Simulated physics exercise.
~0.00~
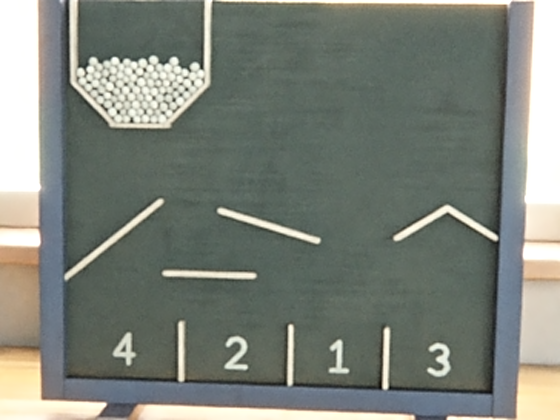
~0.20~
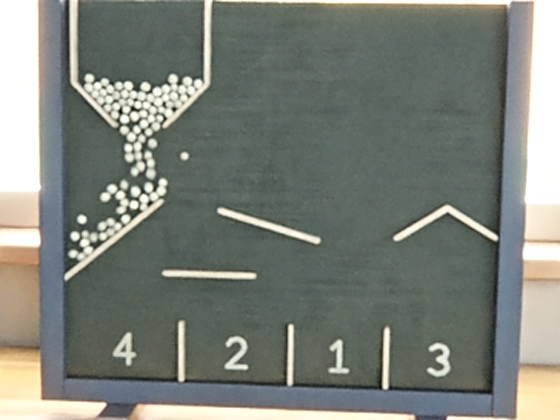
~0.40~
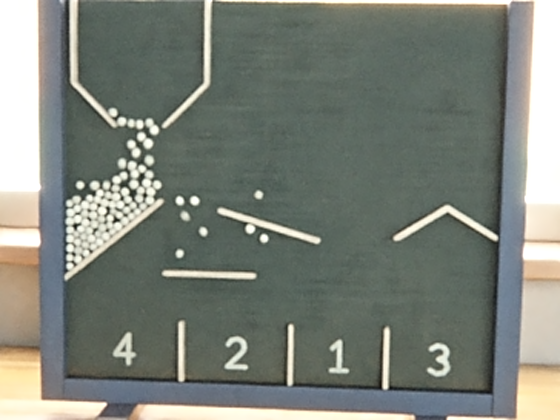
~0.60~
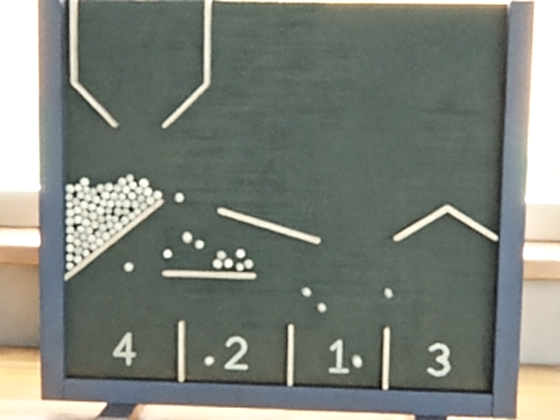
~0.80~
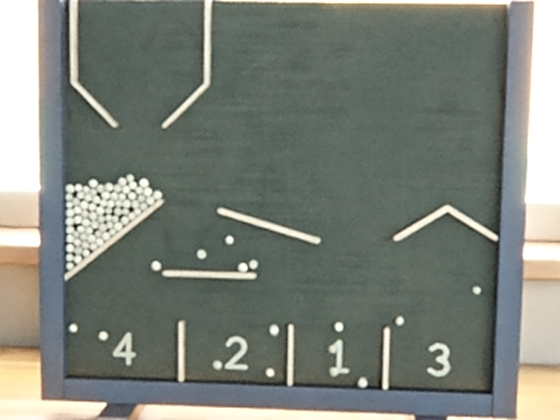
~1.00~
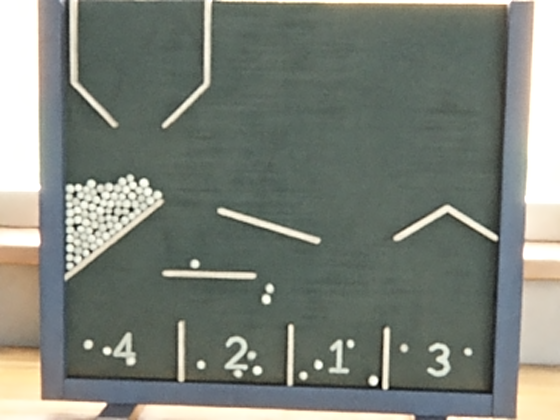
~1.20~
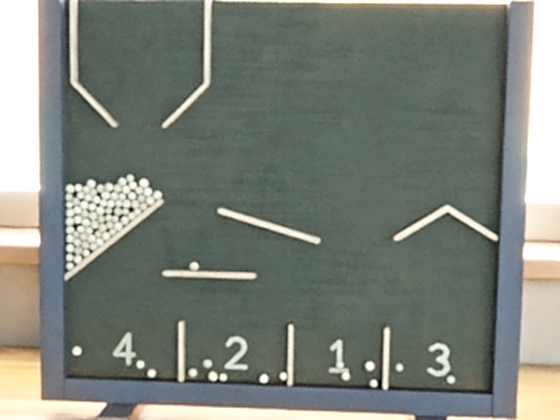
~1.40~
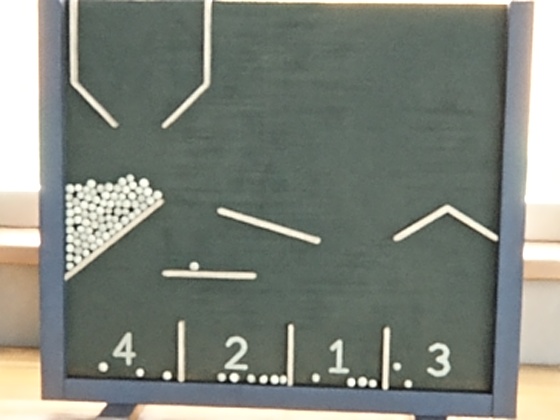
Dark display board with white beads pouring from a hopper, most piling on the left ledge, a few scattering into numbered bins.
